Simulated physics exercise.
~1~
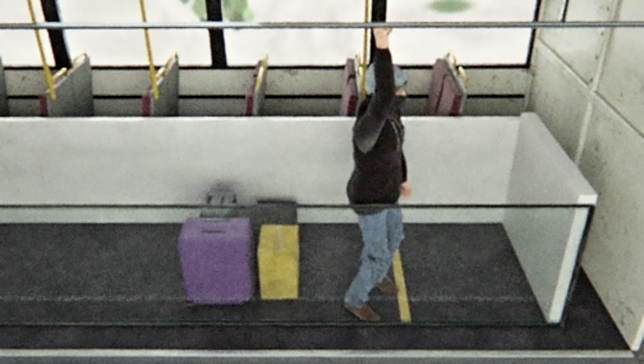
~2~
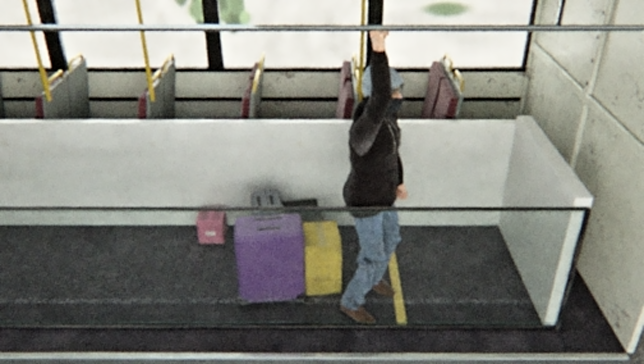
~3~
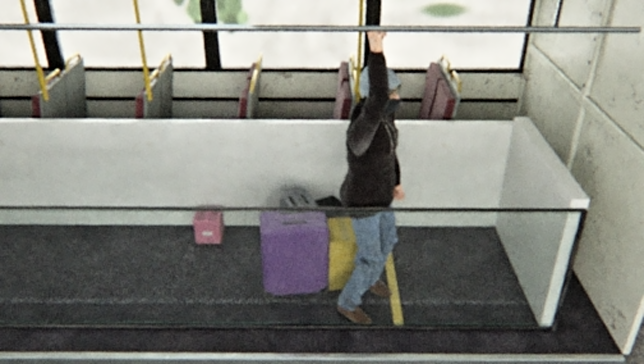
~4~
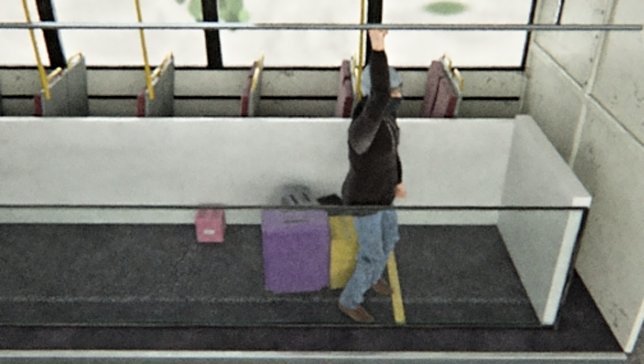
A passenger grips the rail as loose luggage slides right and stops short of the yellow line.
